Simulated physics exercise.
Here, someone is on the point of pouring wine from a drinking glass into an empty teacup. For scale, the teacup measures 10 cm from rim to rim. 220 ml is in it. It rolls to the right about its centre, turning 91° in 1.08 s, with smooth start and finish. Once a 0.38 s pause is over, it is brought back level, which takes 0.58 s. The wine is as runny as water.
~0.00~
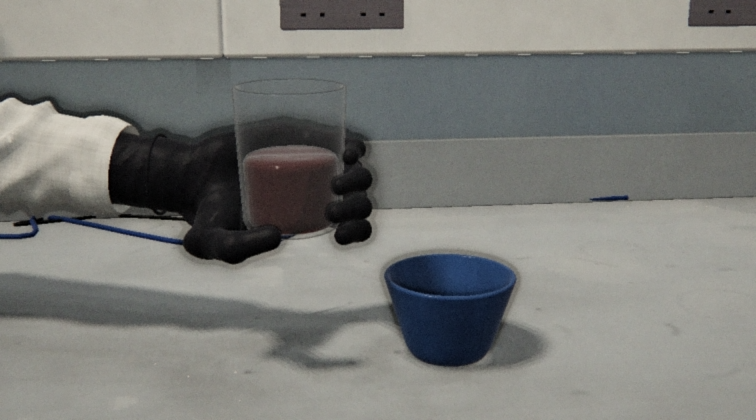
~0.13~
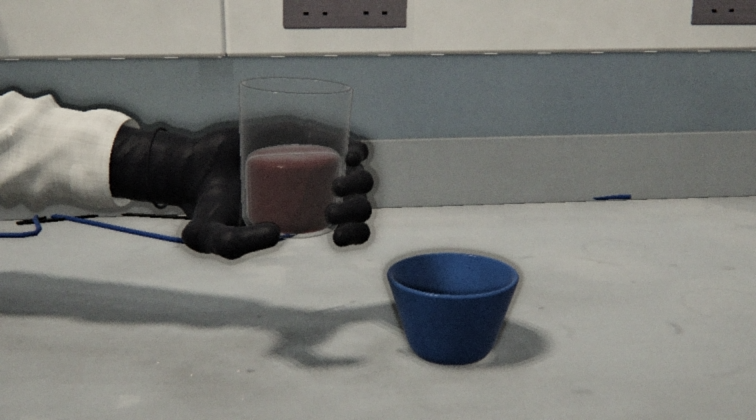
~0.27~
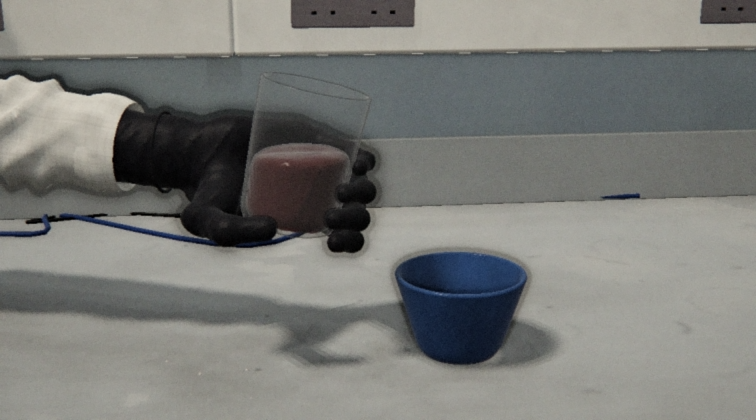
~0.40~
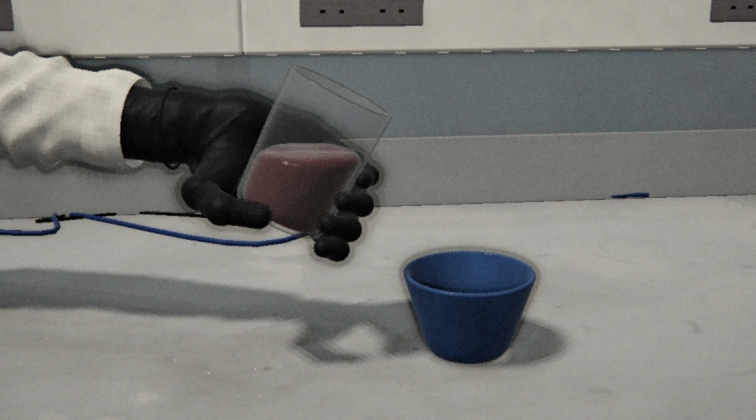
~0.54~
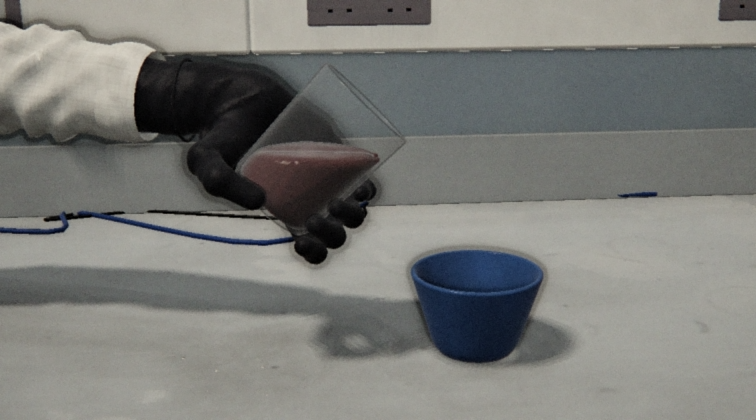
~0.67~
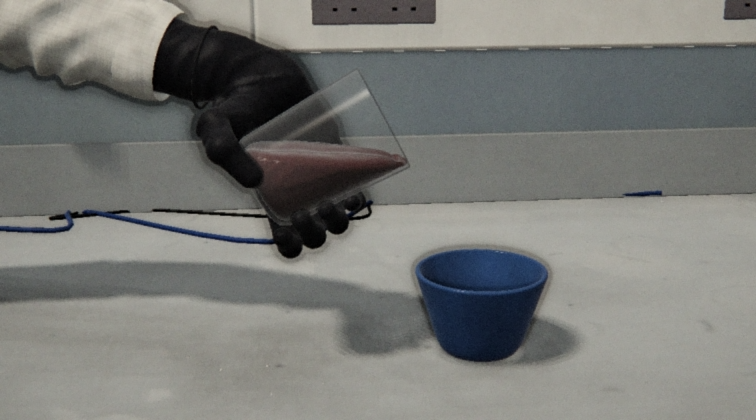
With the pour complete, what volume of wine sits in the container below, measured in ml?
I would say close to 200 ml sits there.
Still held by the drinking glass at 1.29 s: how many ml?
About 40 ml.
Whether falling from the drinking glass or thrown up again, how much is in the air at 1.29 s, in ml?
I'd say some 20 ml of liquid is up in the air.
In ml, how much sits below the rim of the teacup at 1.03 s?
About 60 ml.
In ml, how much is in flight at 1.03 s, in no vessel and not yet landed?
Estimate: Some 50 ml.
By 1.03 s the tilt is 90° and the teacup has 60 ml, the drinking glass 110 ml, and 0 ml is on the work surface.
By 1.29 s the tilt is 91° and the teacup has 150 ml, the drinking glass 40 ml, and 5 ml is on the work surface.
By 1.57 s the tilt is 84° and the teacup has 190 ml, the drinking glass 15 ml, and 5 ml is on the work surface.
By 1.87 s the tilt is 19° and the teacup has 195 ml, the drinking glass 15 ml, and 5 ml is on the work surface.
At rest the teacup has 195 ml, the drinking glass 15 ml, and 5 ml is on the work surface.
